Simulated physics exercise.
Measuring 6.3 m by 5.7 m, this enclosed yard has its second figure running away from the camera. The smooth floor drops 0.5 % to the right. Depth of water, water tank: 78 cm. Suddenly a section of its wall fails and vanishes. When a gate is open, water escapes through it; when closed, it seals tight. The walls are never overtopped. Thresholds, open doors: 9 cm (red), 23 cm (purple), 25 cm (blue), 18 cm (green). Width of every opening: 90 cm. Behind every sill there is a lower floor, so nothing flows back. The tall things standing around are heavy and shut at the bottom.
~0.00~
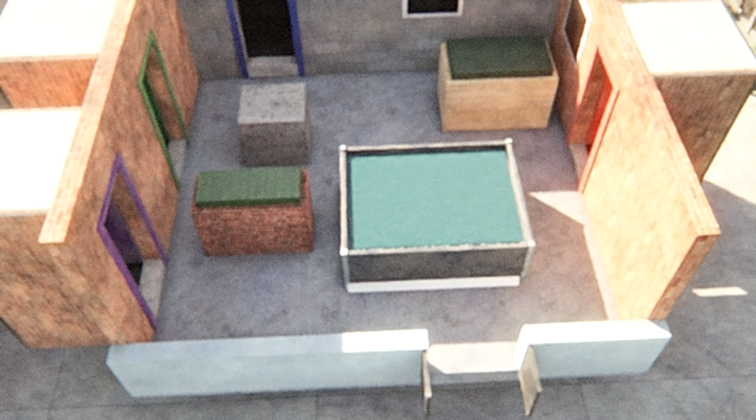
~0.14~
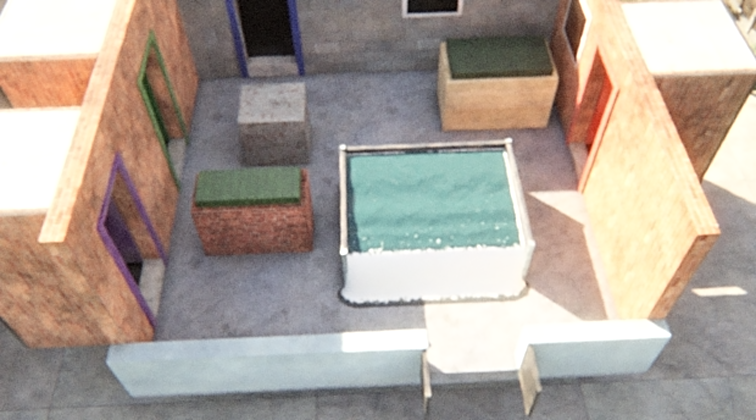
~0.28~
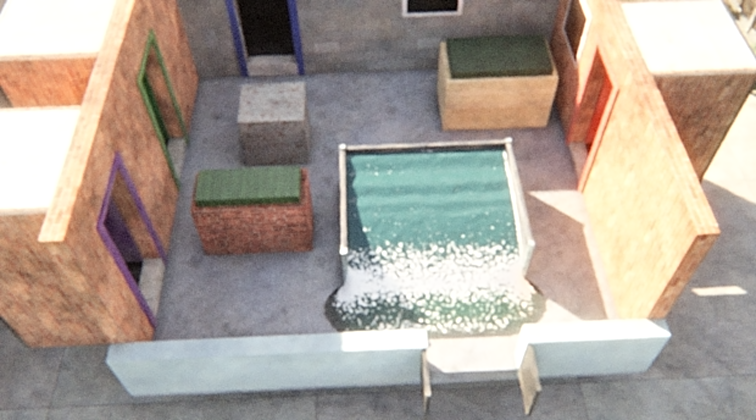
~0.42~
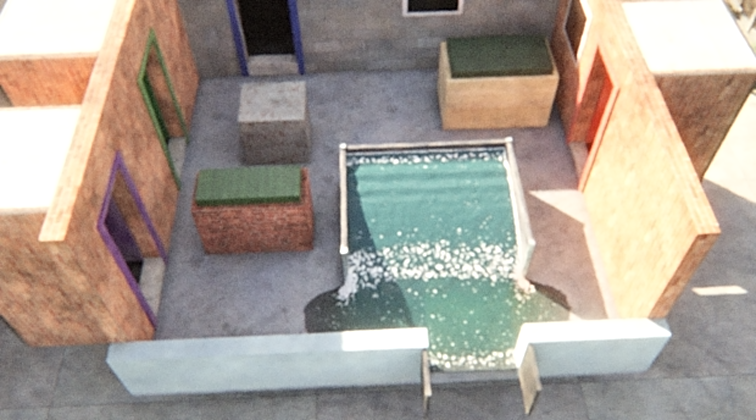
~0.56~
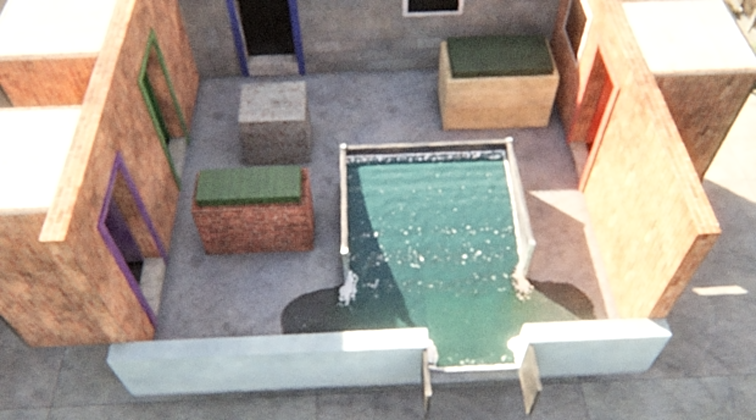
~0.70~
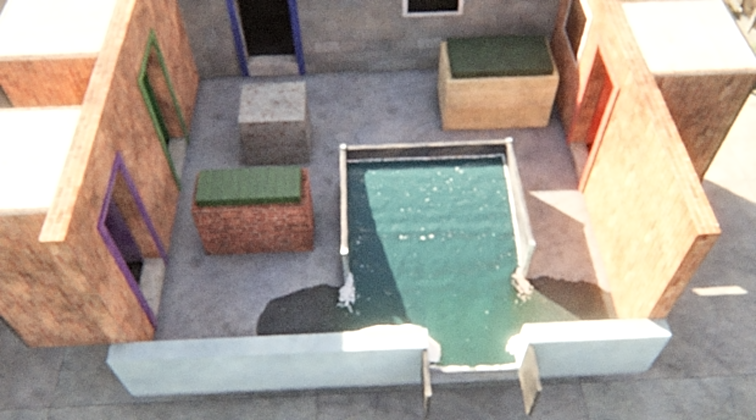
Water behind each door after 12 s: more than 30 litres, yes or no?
Red door: No; purple door: No; blue door: No; green door: No.
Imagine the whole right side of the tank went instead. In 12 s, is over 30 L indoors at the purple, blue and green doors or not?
So purple stays lower, blue stays lower, green stays lower.
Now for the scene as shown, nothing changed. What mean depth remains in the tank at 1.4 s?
It averages close to 33 centimetres.
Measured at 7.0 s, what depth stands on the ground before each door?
Centimetres: Red 10 / purple 7 / blue 7 / green 3.
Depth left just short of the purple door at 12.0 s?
Close to 5.5 cm of depth.
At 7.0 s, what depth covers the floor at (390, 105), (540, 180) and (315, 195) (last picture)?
I'd read it as roughly 3, 7 and 6 cm, in that order.
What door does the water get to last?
It would be the blue one.
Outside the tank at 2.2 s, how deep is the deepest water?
Depth: Approx. 35 cm.
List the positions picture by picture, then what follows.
In the first frame, still water, 78 cm deep, in the water tank at (431, 198).
In the second frame, the front is at (342, 292), 1.3 m from the gap at (436, 269); 0.6 m2 of floor is under water; 78 cm left at the back of the water tank.
In the third frame, water pours out at (435, 272) and has run 1.5 m, to (333, 315); typically 14 cm deep outside, 77 cm at the water tank's back.
In the fourth frame, water pours out at (435, 272) and has run 1.8 m, to a hidden place; typically 14 cm deep outside, 70 cm at the water tank's back.
In the fifth frame, water pours out at (436, 273) and has run 2.2 m, to a hidden place; typically 15 cm deep outside, 66 cm at the water tank's back.
In the sixth frame, the front is at a hidden place, 2.6 m from the gap at (436, 273); 4.5 m2 of floor is under water; 64 cm left at the back of the water tank.
After 1.4 s water covers 25 % of the floor and is deepest (49 cm) near (397, 344); red door not reached, purple door not reached, blue door not reached, green door not reached.
After 2.2 s water covers 40 % of the floor and is deepest (35 cm) near (149, 367); red door 2 cm at the sill, 0 L in, purple door 25 cm at the sill, 1 L in, blue door not reached, green door not reached.
After 3.5 s water covers 60 % of the floor and is deepest (24 cm) near (616, 347); red door 4 cm at the sill, 0 L in, purple door 20 cm at the sill, 4 L in, blue door not reached, green door 6 cm at the sill, 0 L in.
After 7.0 s water covers 95 % of the floor and is deepest (11 cm) near (384, 357); red door 10 cm at the sill, 5 L in, purple door 7 cm at the sill, 4 L in, blue door 7 cm at the sill, 0 L in, green door 3 cm at the sill, 0 L in.
After 12.0 s water covers 95 % of the floor and is deepest (12 cm) near (546, 102); red door 8 cm at the sill, 6 L in, purple door 6 cm at the sill, 4 L in, blue door 8 cm at the sill, 0 L in, green door 5 cm at the sill, 0 L in.
